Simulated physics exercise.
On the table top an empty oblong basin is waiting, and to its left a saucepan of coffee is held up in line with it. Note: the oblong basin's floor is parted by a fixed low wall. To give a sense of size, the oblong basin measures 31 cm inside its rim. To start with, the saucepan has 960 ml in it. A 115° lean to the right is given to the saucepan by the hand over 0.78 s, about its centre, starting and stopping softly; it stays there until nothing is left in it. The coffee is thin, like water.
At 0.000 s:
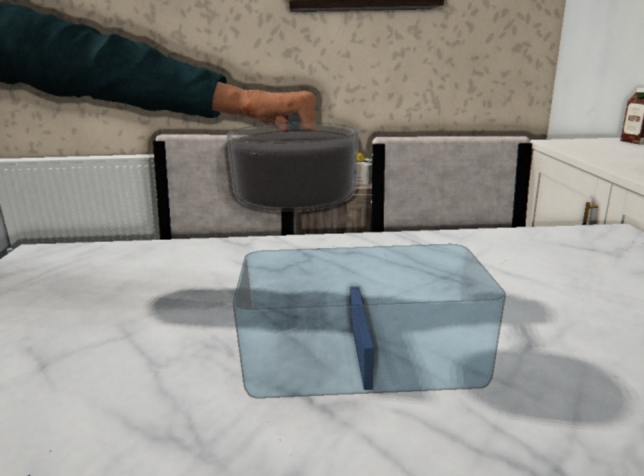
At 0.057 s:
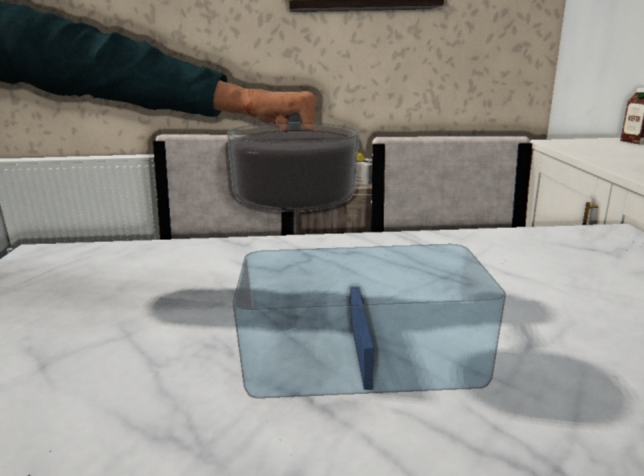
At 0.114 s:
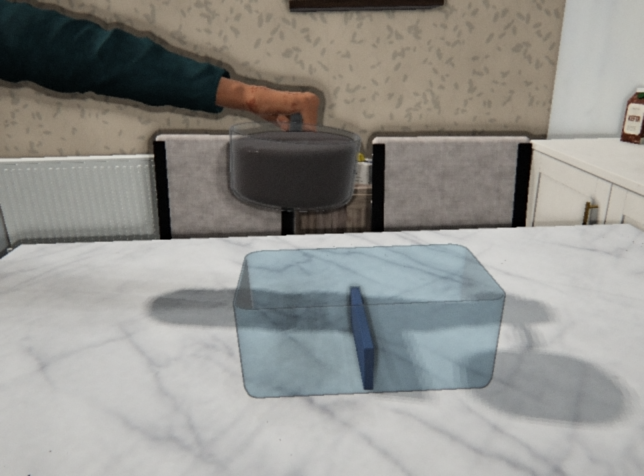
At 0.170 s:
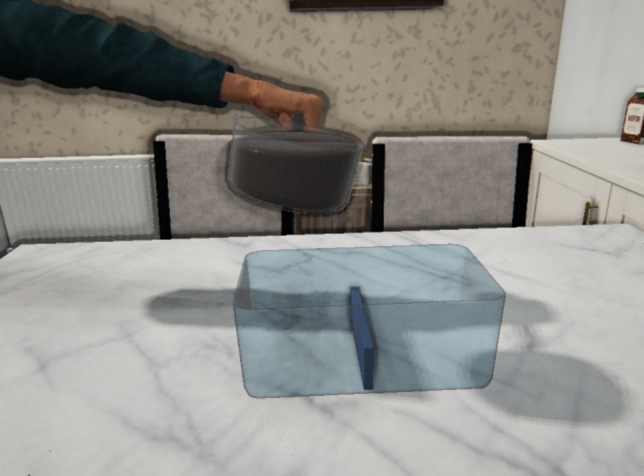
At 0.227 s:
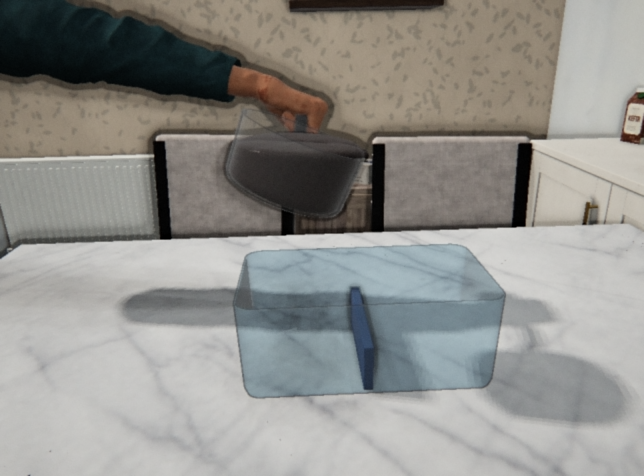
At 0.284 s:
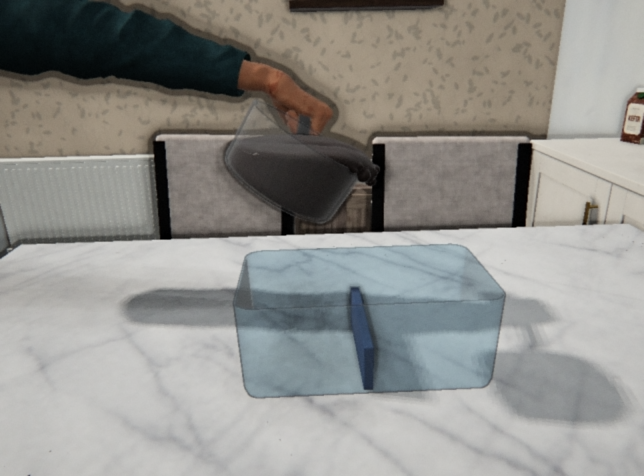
A hand in a dark green sleeve reaches in from the left, holding a dark, see-through saucepan above a white marble table, viewed by a still camera from slightly above. Below it sits an empty, clear blue oblong basin with a darker blue upright divider, before two grey chairs and a patterned beige wall. The saucepan starts level, then the hand tilts it steadily rightward, and dark liquid gathers at its lowered rim.
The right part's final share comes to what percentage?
It comes to roughly 80 %.
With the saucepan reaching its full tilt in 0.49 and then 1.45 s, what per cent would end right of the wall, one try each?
Around 70 per cent first, around 90 per cent next.
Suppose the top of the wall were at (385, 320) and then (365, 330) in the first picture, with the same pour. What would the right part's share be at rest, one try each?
Some 65 in a hundred, then some 70 in a hundred.
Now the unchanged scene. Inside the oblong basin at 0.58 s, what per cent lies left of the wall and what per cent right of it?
I'd say some 0 on the left and some 42 on the right.
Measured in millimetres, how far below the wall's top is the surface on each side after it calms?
Near 54 mm for the left and near 28 mm for the right.
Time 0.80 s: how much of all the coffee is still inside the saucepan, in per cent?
Close to 2 in a hundred.
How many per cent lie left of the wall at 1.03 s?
The fraction is near 18 percent.
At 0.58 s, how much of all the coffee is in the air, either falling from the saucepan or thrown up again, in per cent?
I'd say close to 38 per cent.
Then, 0.58 s in, the tilt is 98° and 20 per cent is still to pour, 0 is left of the wall and 43 right of it.
Then, 0.80 s in, the tilt is 115° and 2 per cent is still to pour, 12 is left of the wall and 80 right of it.
Then, 1.03 s in, the tilt is 115° and 0 per cent is still to pour, 19 is left of the wall and 80 right of it.
Then, 1.28 s in, the tilt is 115° and 0 per cent is still to pour, 19 is left of the wall and 80 right of it.
Finally, 19 per cent lies left of the wall, 80 right of it and 1 outside.
